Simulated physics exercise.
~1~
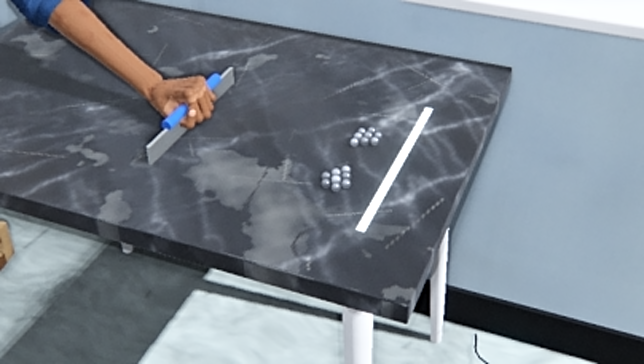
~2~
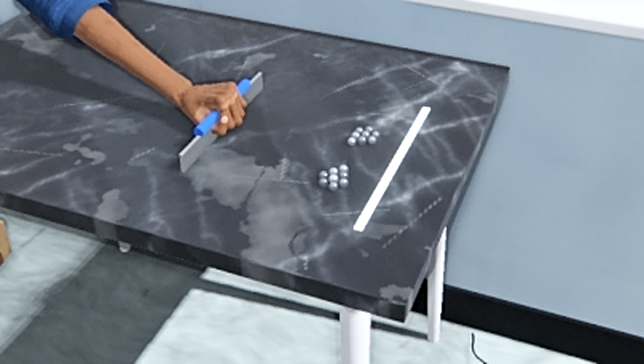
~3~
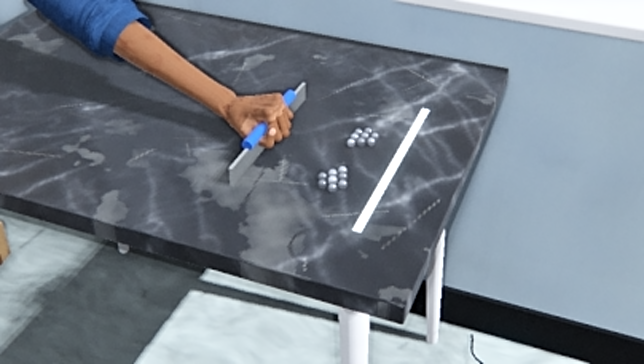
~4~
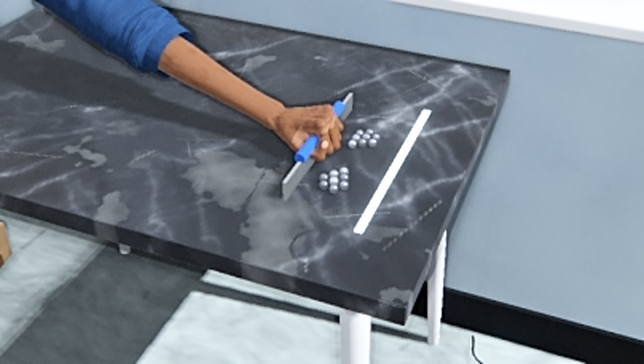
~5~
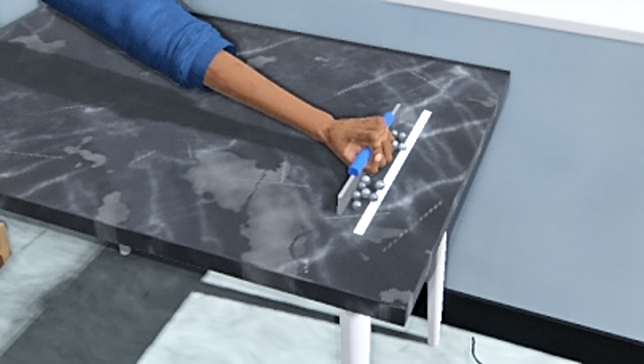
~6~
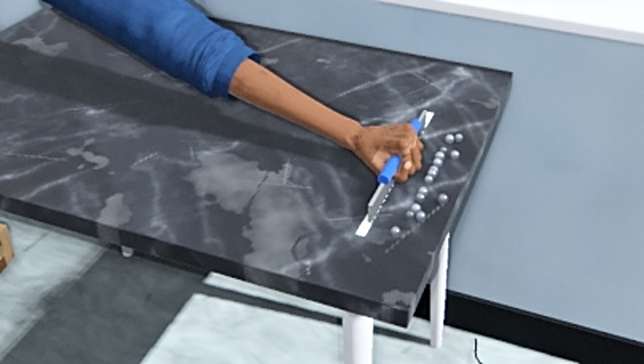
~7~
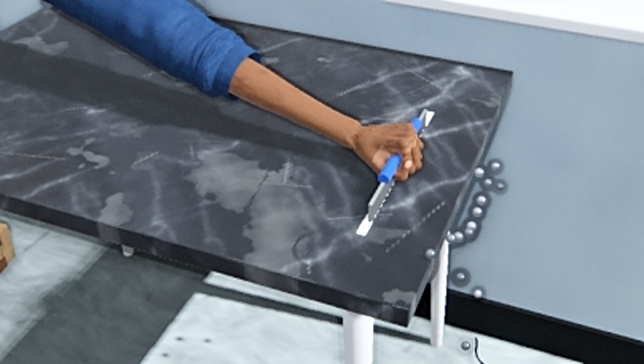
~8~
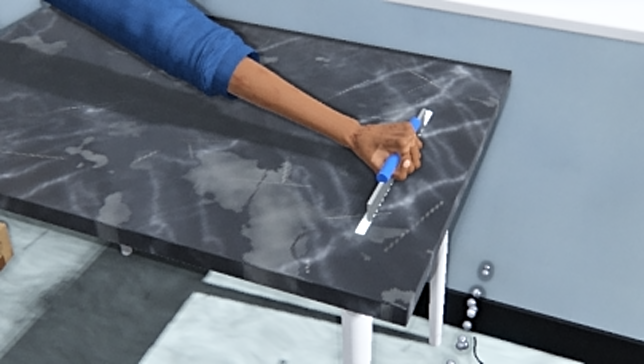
A hand slid a blue-handled scraper right across a dark marble-patterned table, pushing two small clusters of silvery balls past a white tape strip. The scraper stopped at the tape, but the balls rolled on and all dropped off the table's right end.
